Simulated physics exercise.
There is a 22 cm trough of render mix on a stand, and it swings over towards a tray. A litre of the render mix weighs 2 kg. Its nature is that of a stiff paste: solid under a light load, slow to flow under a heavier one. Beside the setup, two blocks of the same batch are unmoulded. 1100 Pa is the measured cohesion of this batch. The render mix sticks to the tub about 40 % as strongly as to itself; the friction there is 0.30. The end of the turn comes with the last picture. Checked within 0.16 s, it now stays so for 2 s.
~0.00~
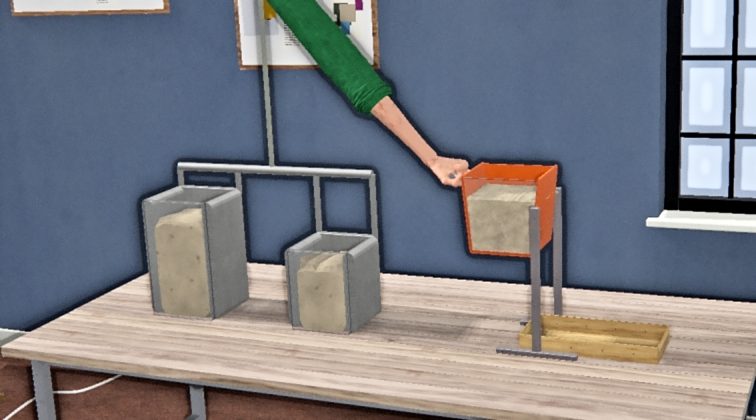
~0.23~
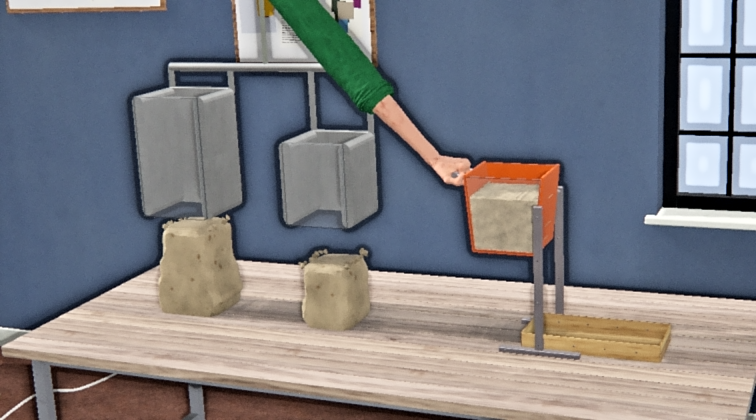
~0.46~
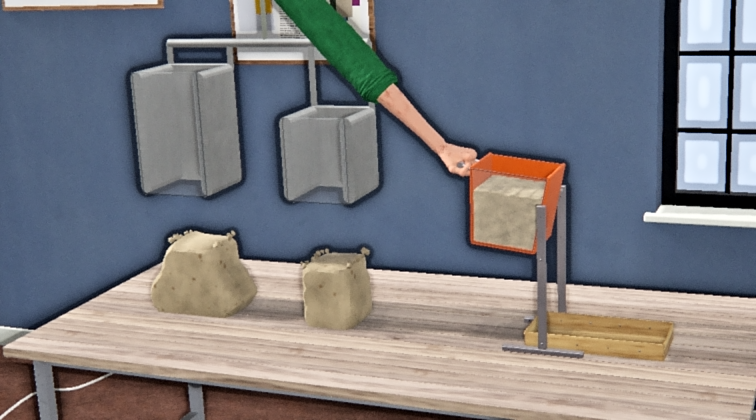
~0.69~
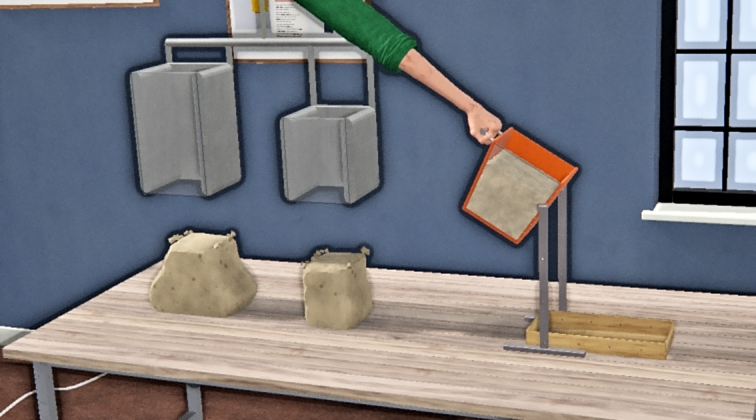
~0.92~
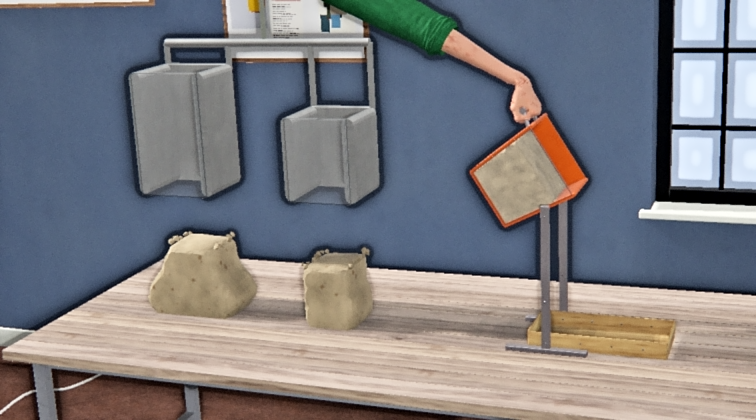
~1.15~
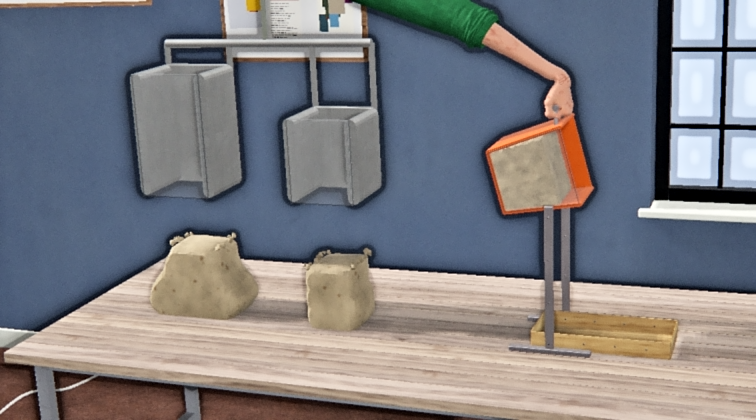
At first, a hand holds an orange tub of beige mix upright on a stand, while two grey moulds rise off beige blocks on a table. The taller left block slumps shorter and wider, while the smaller one keeps its height. The hand then turns the tub steeply rightward, the mix still inside.
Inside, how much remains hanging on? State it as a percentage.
Some 100 percent remains.
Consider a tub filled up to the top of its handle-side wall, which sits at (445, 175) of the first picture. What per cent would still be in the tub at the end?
Some 100 percent would still be in the tub at the end.
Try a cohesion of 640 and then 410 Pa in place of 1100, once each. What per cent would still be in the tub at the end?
It'd be some 100 percent the first time and some 100 percent the second.
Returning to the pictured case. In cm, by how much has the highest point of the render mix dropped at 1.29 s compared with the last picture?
I reckon it's close to 0 cm.
After 1.29 s, the tub is at 75 degrees and holds 100 %.
After 1.46 s, the tub is at 75 degrees and holds 100 %.
After 1.63 s, the tub is at 75 degrees and holds 100 %.
After 1.80 s, the tub is at 75 degrees and holds 100 %.
After 3.15 s, at the end, the tub is at 75 degrees and holds 100 %.
